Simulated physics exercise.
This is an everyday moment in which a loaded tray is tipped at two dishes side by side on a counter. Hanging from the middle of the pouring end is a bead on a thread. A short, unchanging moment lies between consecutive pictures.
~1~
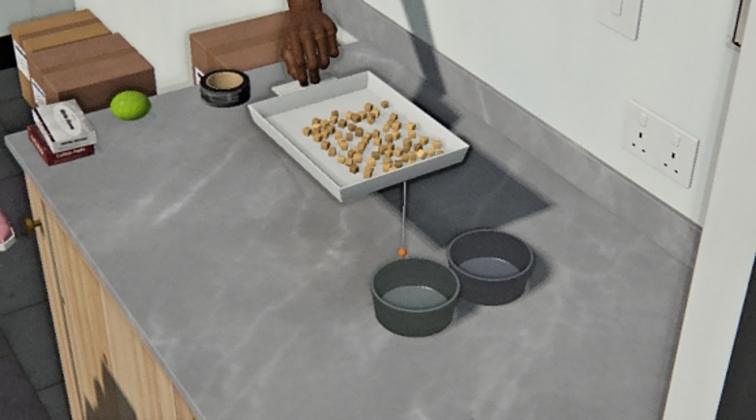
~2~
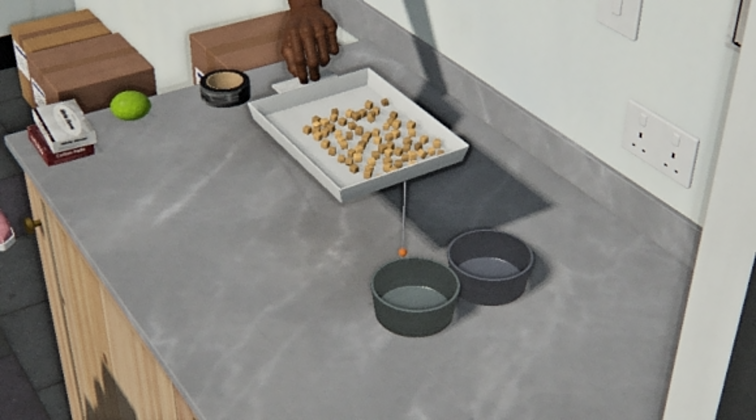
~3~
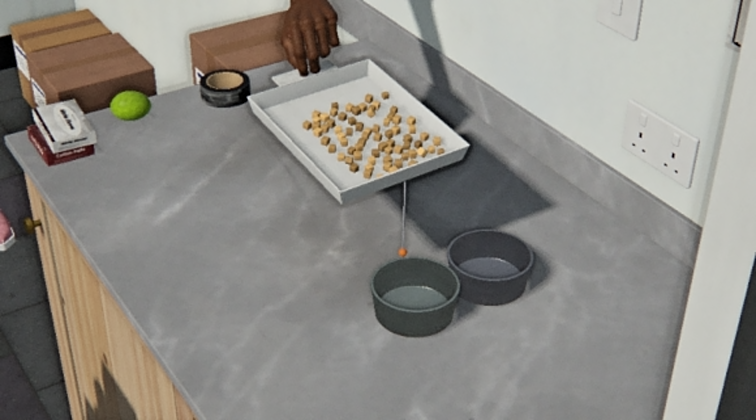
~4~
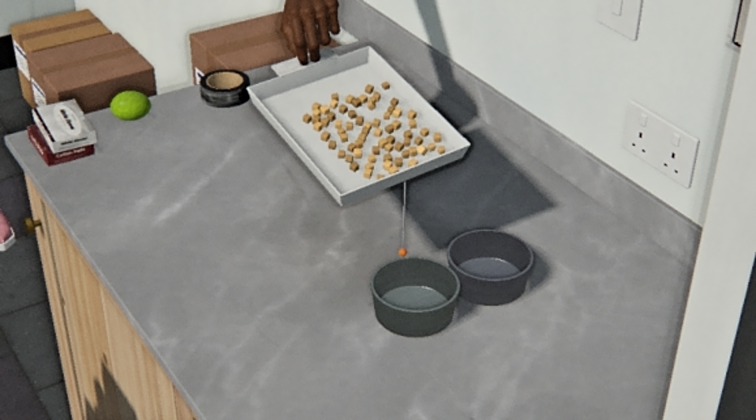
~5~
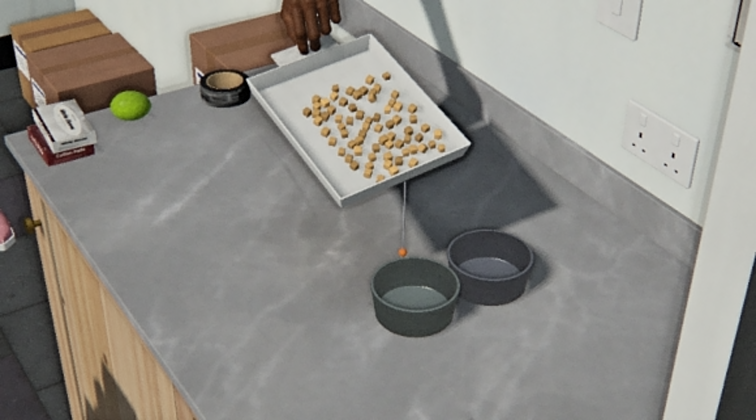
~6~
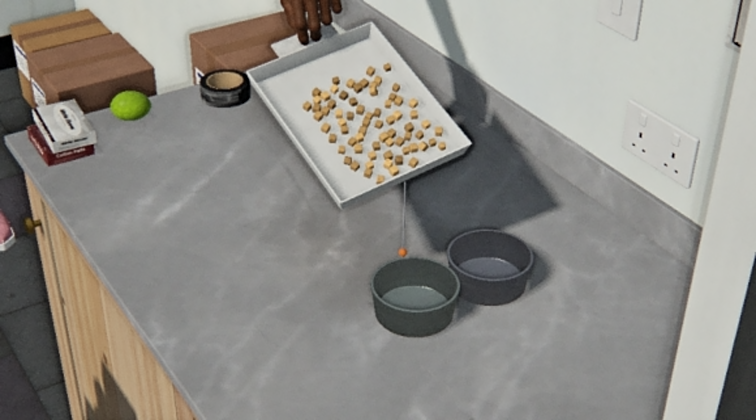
We see a dark hand at the far end of a white tray of small wooden cubes, above two dark dishes on a grey counter; the tray's far end rises steadily while the cubes stay spread across it.
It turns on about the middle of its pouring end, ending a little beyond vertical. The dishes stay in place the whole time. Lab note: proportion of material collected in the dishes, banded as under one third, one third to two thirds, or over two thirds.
Collected: One third to two thirds.
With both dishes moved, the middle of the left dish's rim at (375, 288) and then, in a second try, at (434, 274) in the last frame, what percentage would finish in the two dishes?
About 70 per cent, then about 20 per cent.
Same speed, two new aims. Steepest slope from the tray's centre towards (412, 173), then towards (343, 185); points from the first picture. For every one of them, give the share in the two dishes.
80 per cent, then 20 per cent.
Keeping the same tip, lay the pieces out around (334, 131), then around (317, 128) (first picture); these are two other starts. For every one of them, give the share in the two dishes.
Close to 20 and close to 10 per cent.
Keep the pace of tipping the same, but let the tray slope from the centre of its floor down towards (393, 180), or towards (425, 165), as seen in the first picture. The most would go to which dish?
The first tilt favours the left-side dish and the second the right-side dish.
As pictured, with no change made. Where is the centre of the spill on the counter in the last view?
It's centred close to pixel (350, 341).
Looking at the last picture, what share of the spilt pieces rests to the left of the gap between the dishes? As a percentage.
I make it about 90 percent or so.
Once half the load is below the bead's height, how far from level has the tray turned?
My estimate is some 120 degrees.
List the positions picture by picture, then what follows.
Corners of the pouring end (342, 185) and (463, 145), level; middle of the load (365, 141), small wooden cubes; left dish (439, 318); right dish (515, 287); bead on its thread (403, 252), in the first frame.
Corners of the pouring end (342, 186) and (463, 145), level; middle of the load (365, 140), in the second frame.
Corners of the pouring end (342, 188) and (463, 144), tipped barely, lowest at the left corner; middle of the load (365, 136), in the third frame.
Corners of the pouring end (342, 191) and (464, 143), tipped a little, lowest at the left corner; middle of the load (366, 132), in the fourth frame.
Corners of the pouring end (342, 194) and (464, 142), tipped clearly, lowest at the left corner; middle of the load (366, 127), in the fifth frame.
Corners of the pouring end (342, 198) and (465, 142), tipped clearly, lowest at the left corner; middle of the load (366, 123); left dish (439, 318); right dish (515, 287), in the sixth frame.
Just after the last frame, tray tipped steeply; every one on the tray.
A moment on, tray tipped past a quarter turn; almost all on the tray; just a few outside both.
Further on, tray tipped past a quarter turn; roughly half in the left dish; roughly half outside both.
When it is over, tray tipped past a quarter turn; roughly half in the left dish; not one in the right dish; roughly half outside both.
